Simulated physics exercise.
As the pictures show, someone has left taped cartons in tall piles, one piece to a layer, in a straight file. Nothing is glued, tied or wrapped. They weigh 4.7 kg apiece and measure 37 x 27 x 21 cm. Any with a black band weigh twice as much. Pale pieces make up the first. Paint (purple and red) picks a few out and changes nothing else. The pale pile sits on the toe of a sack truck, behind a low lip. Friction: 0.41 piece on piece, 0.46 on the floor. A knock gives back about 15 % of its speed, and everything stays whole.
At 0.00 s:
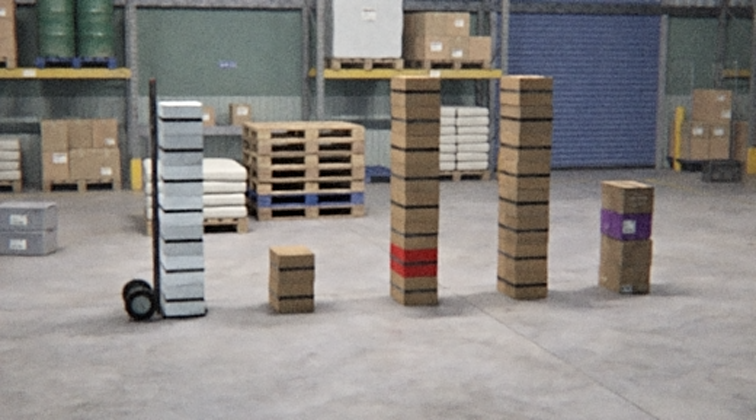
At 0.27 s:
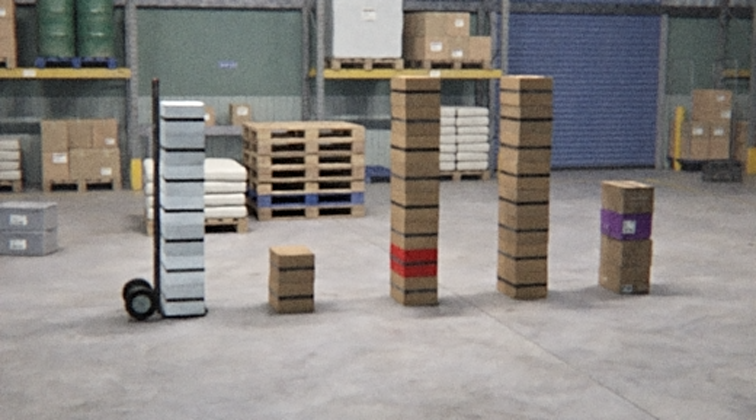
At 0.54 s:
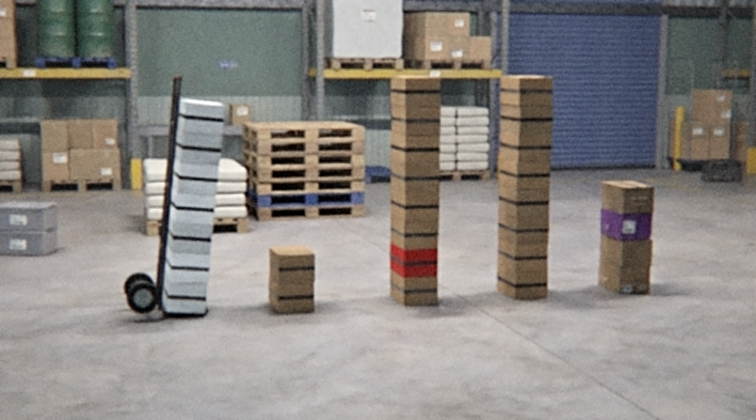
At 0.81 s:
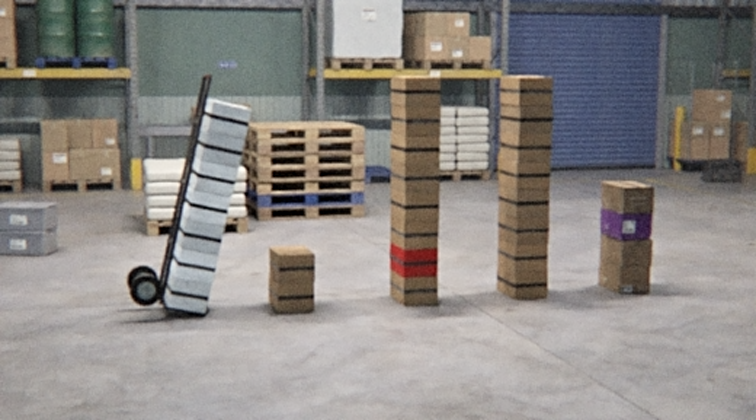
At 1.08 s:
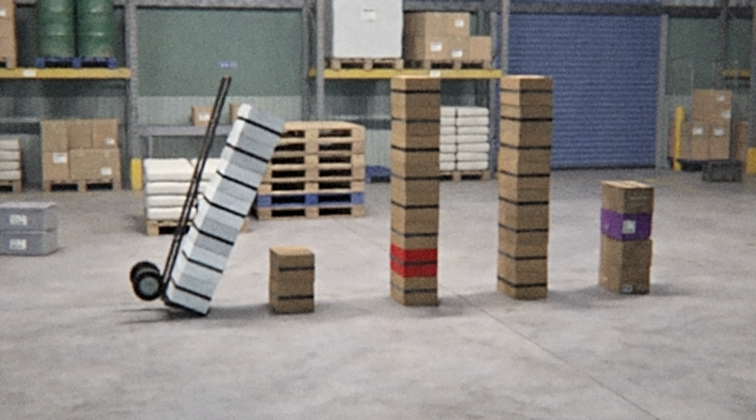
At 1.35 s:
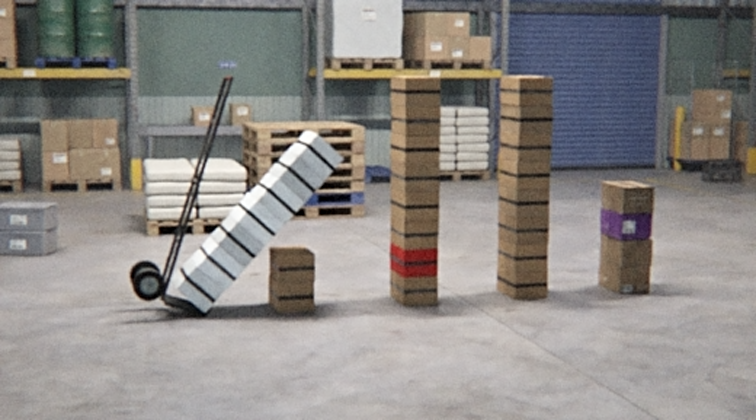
A tall pile of pale, black-banded cartons on a sack truck tilts rightward with the truck's frame, slowly at first, then leans away from the frame and further over toward a short brown pile. Two tall brown piles, the nearer with a red carton low down, and a shorter one with a purple carton stand still to the right. The fixed, eye-level side view shows a warehouse with racking, pallets and a blue shutter.
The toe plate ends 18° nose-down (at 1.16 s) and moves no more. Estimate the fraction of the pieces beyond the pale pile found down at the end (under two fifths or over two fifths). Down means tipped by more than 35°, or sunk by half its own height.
The part is under two fifths.
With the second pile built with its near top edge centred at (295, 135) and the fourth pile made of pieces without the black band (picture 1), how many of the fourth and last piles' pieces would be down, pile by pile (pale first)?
Then fourth 6, last 3.
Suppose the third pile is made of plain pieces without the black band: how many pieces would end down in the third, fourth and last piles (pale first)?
In that case third 7, fourth 7, last 2.
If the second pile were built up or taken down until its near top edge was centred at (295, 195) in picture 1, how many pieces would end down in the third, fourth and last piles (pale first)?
In that case third 8, fourth 8, last 3.
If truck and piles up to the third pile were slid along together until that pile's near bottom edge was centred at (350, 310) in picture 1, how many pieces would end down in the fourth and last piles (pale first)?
Then fourth 0, last 0.
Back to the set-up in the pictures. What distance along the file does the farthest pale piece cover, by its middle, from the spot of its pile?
Some 150 cm.
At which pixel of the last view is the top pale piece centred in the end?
Near (384, 259).
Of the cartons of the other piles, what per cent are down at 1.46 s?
By then 0 per cent.
After 1.46 s, 7 of the pale pile down; none of the 22 other cartons down.
After 1.70 s, 7 of the pale pile down; none of the 22 other cartons down, 6 disturbed; red carton shifted 53 mm.
At rest (3.6 s), 7 of the pale pile down; none of the 22 other cartons down, 8 disturbed; purple carton unmoved; red carton shifted 55 mm. That is 0 per cent. As the last picture would show them, middles, purple carton near (626, 223), red carton near (421, 259).
